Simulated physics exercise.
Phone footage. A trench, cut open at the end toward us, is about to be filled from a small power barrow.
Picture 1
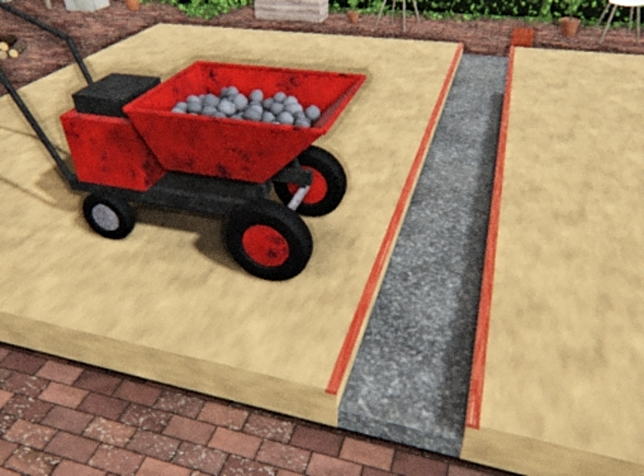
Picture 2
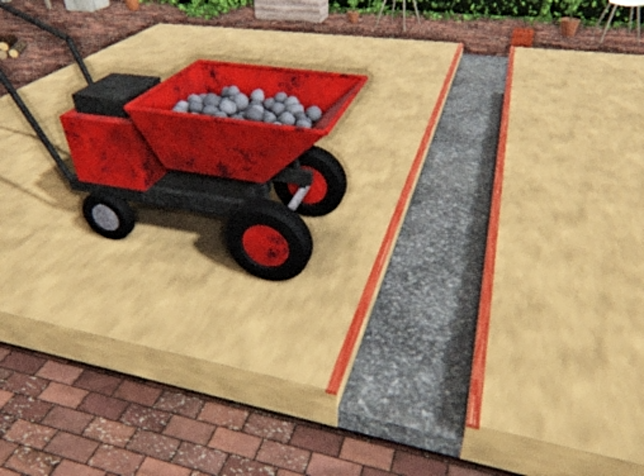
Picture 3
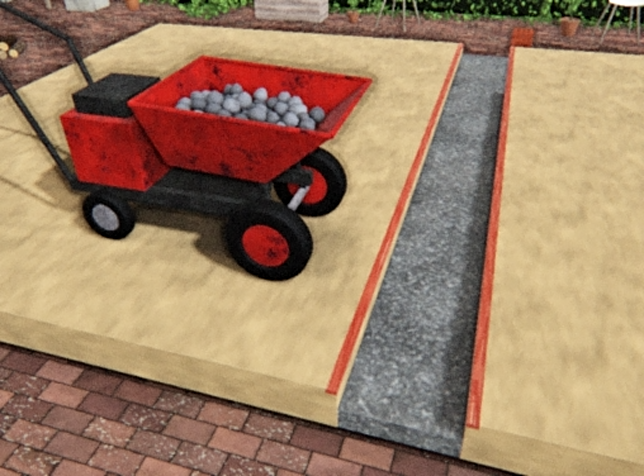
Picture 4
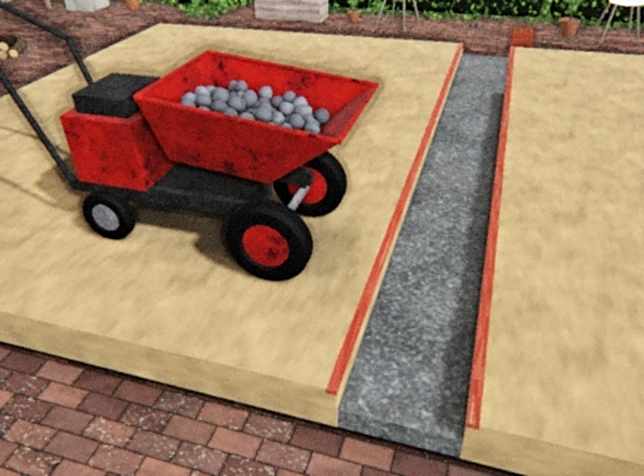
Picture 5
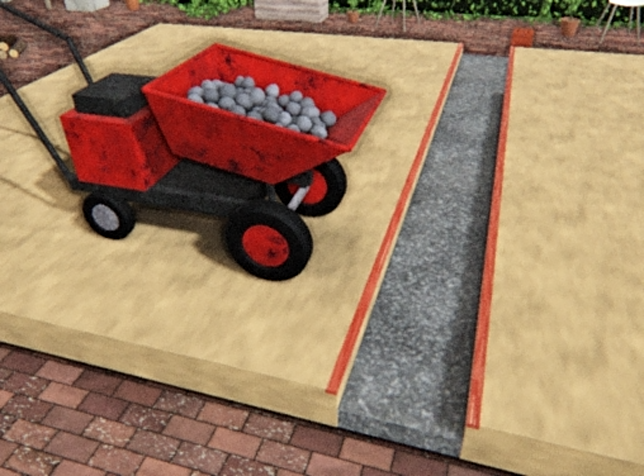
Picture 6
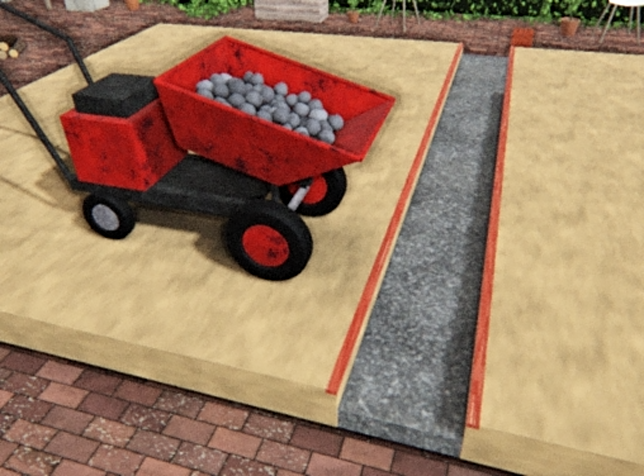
The red skip of a small power barrow tilting gradually forward to the right, grey cobbles inside, beside a shallow gravel-grey trench.
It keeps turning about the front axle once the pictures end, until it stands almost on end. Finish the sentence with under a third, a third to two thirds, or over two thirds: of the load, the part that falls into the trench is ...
The part that falls into the trench is over two thirds.
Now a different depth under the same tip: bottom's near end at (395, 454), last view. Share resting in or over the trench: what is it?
The share would be around 100 per cent.
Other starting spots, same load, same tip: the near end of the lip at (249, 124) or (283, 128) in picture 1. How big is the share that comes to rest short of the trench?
The first spot yields roughly 20 percent, the second roughly 0 percent.
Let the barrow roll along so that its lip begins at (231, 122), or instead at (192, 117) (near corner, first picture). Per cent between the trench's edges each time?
Roughly 60 per cent first, then roughly 20 per cent.
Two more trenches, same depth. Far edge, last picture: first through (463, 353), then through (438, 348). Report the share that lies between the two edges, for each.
Well, it'd be something like 80 per cent the first time and 50 per cent the second.
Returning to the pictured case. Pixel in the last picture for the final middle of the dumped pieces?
About (447, 278).
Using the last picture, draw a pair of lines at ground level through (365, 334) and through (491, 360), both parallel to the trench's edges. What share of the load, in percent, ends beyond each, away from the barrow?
In order: 90 percent, then 10 percent.
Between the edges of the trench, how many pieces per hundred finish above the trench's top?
20 per cent or thereabouts.
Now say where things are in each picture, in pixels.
Lip of the skip at (323, 132), level; top of the load at (226, 109), round cobbles; first edge of the trench at (353, 331); far edge at (481, 357), the trench nearly as wide as the skip, and shallow for its width, in the first frame.
Lip of the skip at (325, 133), level; top of the load at (227, 108), in the second frame.
Lip of the skip at (331, 137), tipped barely; top of the load at (213, 112), in the third frame.
Lip of the skip at (339, 142), tipped a little; top of the load at (219, 109), in the fourth frame.
Lip of the skip at (349, 150), tipped a little; top of the load at (226, 105), in the fifth frame.
Lip of the skip at (360, 160), tipped clearly; top of the load at (240, 107); first edge of the trench at (353, 331); far edge at (481, 357), in the sixth frame.
Soon, skip tipped steeply; all in the skip.
A while on, skip tipped steeply; most in the skip; about a quarter in or heaped over the trench.
Towards the end, skip tipped right over; a small part in the skip; most in or heaped over the trench; a small part beyond it.
Finally, skip tipped right over; a small part in the skip; most in or heaped over the trench; a small part beyond it.
